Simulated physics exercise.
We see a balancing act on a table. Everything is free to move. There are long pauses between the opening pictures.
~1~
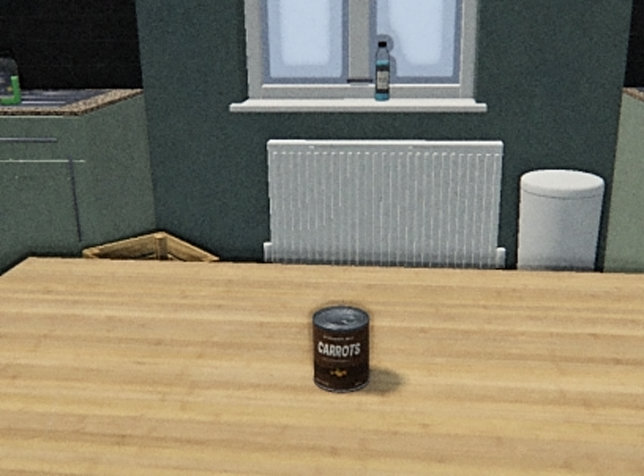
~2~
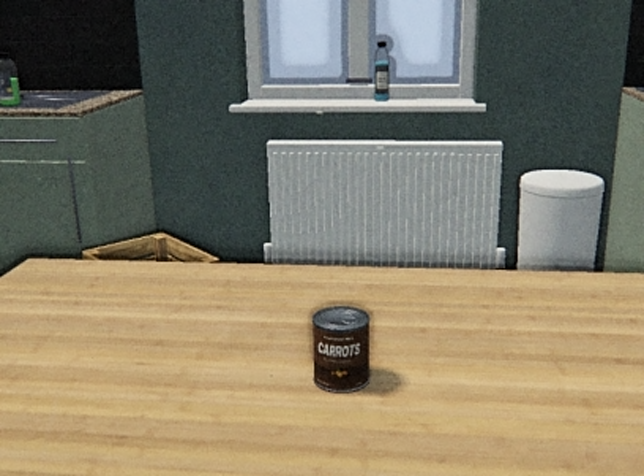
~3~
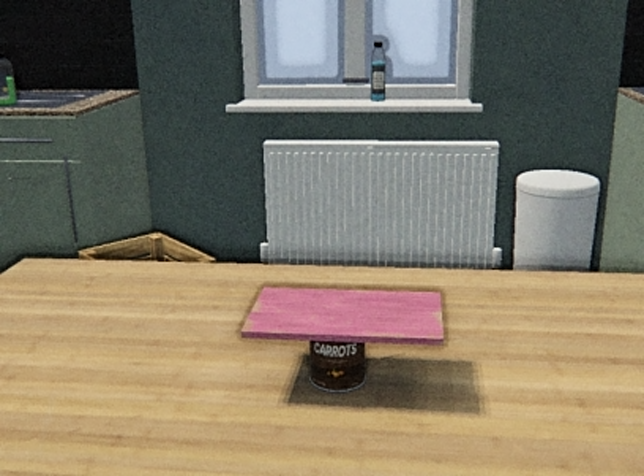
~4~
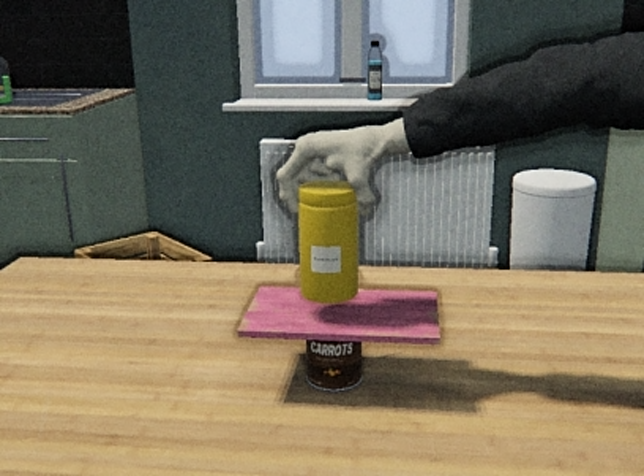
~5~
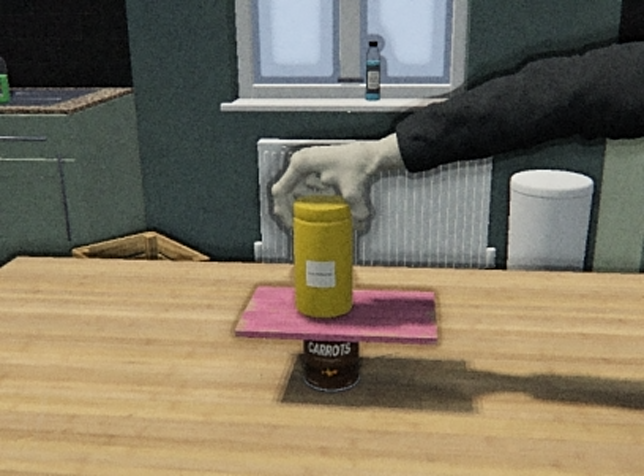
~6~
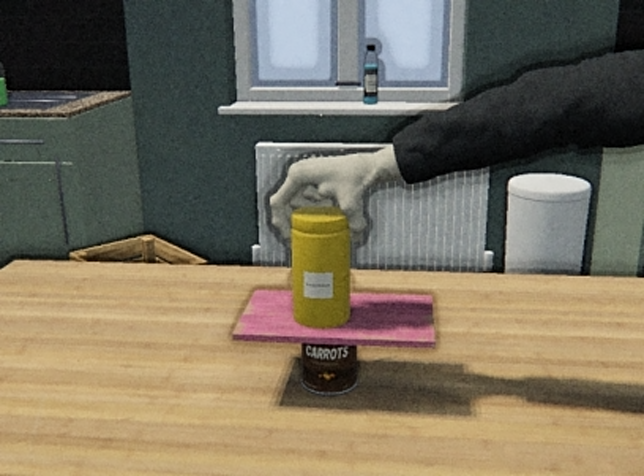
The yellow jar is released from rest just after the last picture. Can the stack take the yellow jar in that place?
Here the stack keeps its balance.
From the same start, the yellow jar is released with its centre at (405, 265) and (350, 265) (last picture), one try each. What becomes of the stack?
First, it loses its balance; second, it stays up.
Then, 0.80 s past the last view, nothing moves.
Then, 1.70 s past the last view, yellow jar resting near (321, 267).
Finally, all 3 still in place. Final places as the last picture's camera would see them, yellow jar near (321, 267). The stack holds.
